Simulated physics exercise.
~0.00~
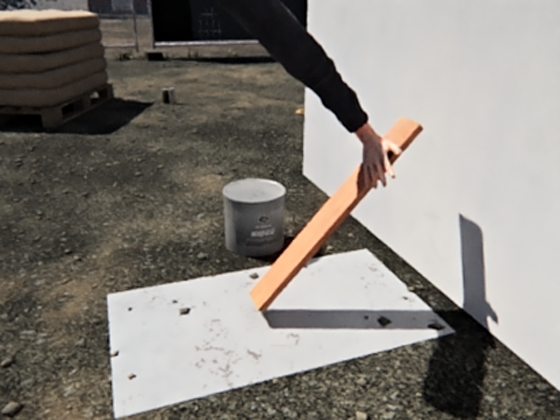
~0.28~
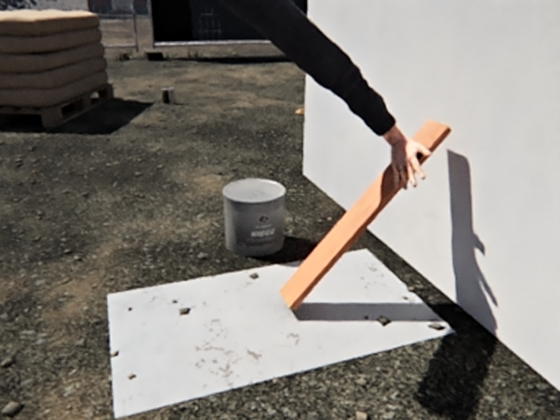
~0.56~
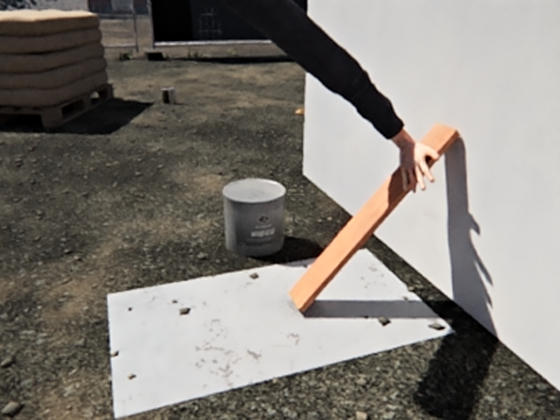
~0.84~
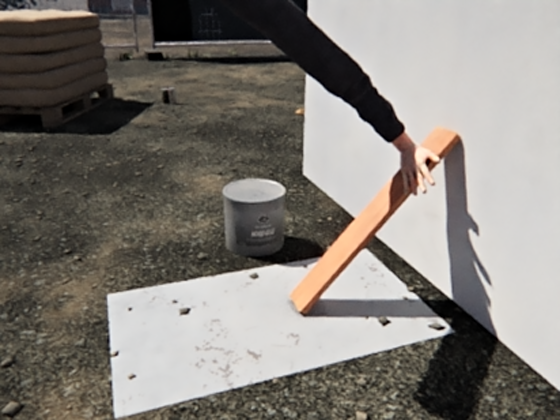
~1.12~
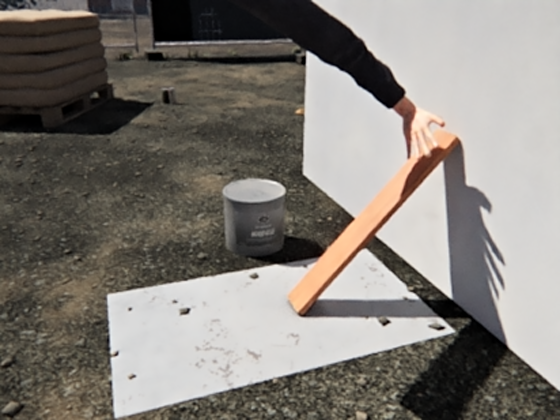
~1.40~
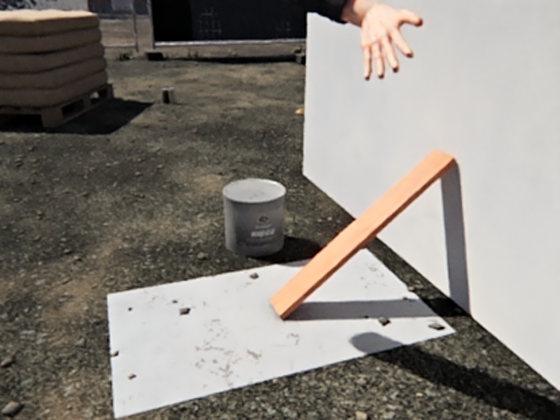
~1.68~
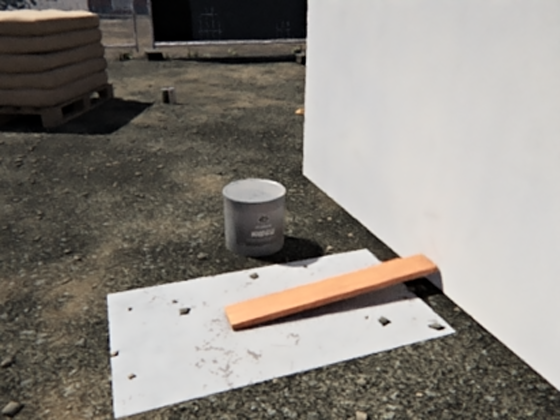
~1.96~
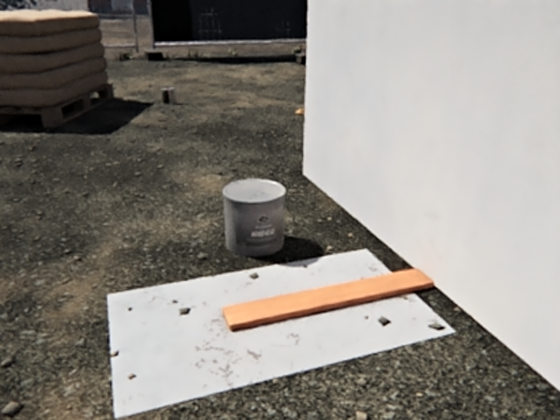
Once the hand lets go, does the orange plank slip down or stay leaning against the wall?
The orange plank slips down. Its foot slides away from the wall and it ends up lying flat across the pale sheet.
